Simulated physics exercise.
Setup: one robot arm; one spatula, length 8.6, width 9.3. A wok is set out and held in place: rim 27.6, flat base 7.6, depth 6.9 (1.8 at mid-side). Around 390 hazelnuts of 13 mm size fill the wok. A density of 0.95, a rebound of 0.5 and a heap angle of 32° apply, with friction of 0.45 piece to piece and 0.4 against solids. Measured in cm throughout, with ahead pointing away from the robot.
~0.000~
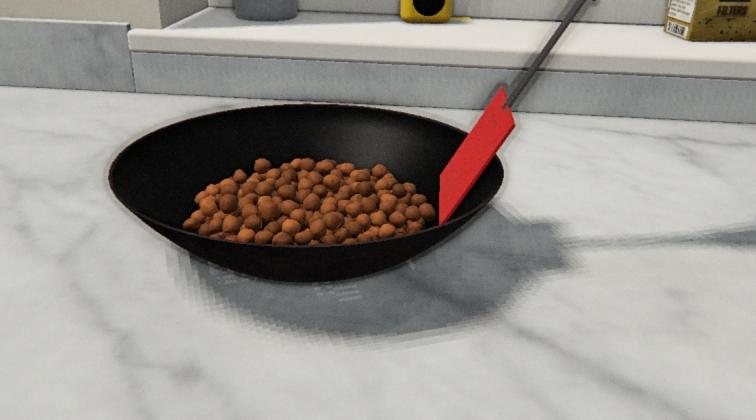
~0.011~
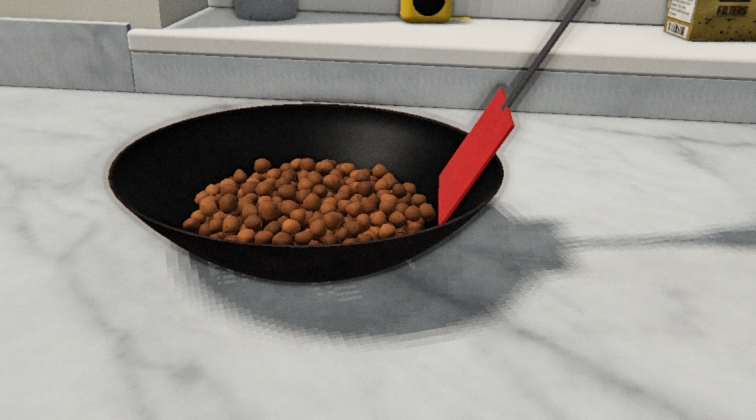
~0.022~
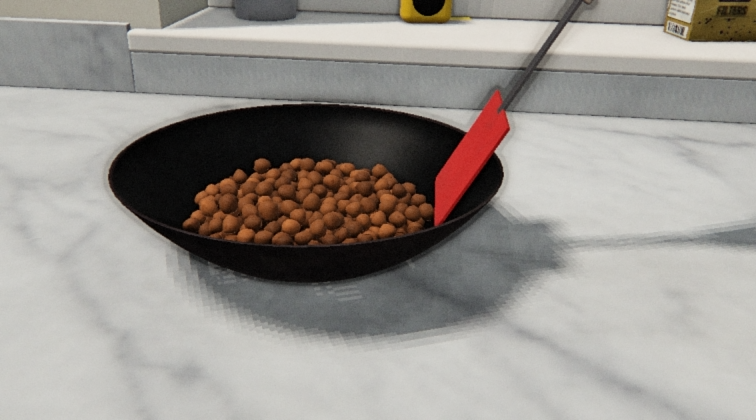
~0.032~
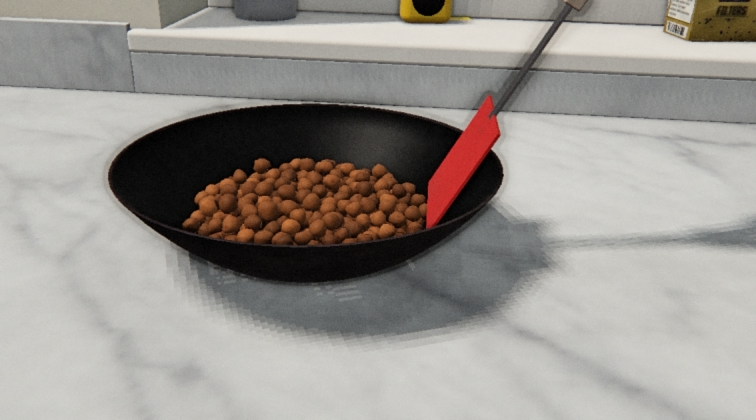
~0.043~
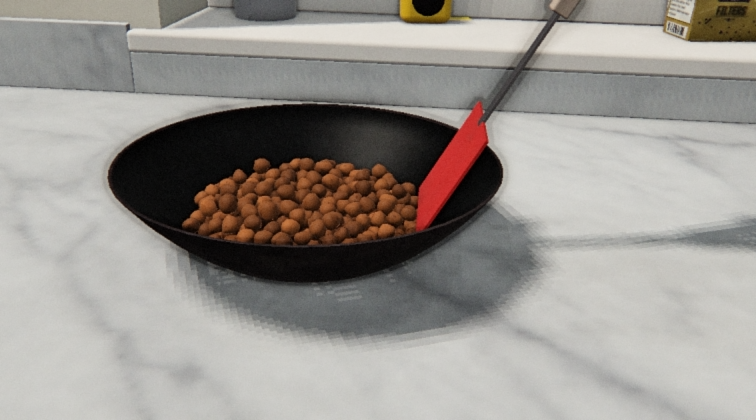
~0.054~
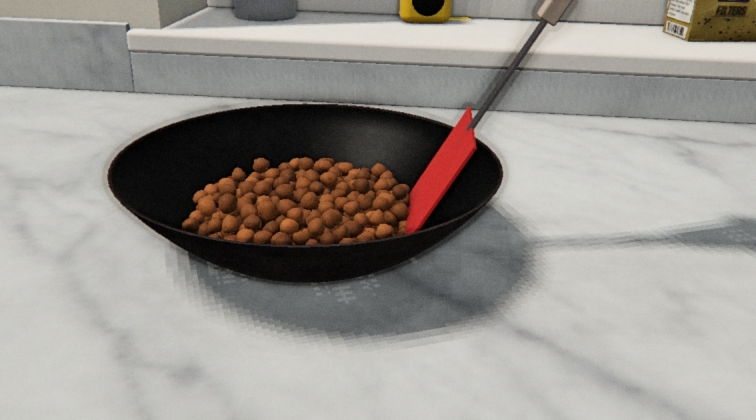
A black wok holds brown hazelnuts while a red spatula slides slightly left inside it.
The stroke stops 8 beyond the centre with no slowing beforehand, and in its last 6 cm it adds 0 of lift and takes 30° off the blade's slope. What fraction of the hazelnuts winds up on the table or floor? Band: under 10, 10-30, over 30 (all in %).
10-30 %.
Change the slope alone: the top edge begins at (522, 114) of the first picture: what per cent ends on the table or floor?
15 percent or thereabouts.
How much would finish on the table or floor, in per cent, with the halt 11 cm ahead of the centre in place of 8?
Then roughly 40 percent would finish on the table or floor.
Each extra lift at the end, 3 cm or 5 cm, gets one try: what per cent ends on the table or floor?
Roughly 20 % and then 25 %.
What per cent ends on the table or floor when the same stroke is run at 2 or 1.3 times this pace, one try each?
Around 45 per cent and around 20 per cent.
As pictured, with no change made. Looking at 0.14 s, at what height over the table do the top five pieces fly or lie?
Some 6 cm.
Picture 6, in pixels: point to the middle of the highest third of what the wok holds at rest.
Around (188, 165).
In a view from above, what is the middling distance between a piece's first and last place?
8 cm.
After 0.14 s, sloping 61°, highest piece 6 above the table; 389 in the wok.
After 0.22 s, sloping 52°, highest piece 8 above the table; 389 in the wok.
After 0.46 s, sloping 31°, highest piece 8 above the table; 323 in the wok, 53 on the table or floor, 13 on the blade or in flight.
After 1.51 s, sloping 31°, highest piece 8 above the table; 322 in the wok, 67 on the table or floor.
At rest, 322 in the wok, 67 on the table or floor. That is 17 % on the table or floor.
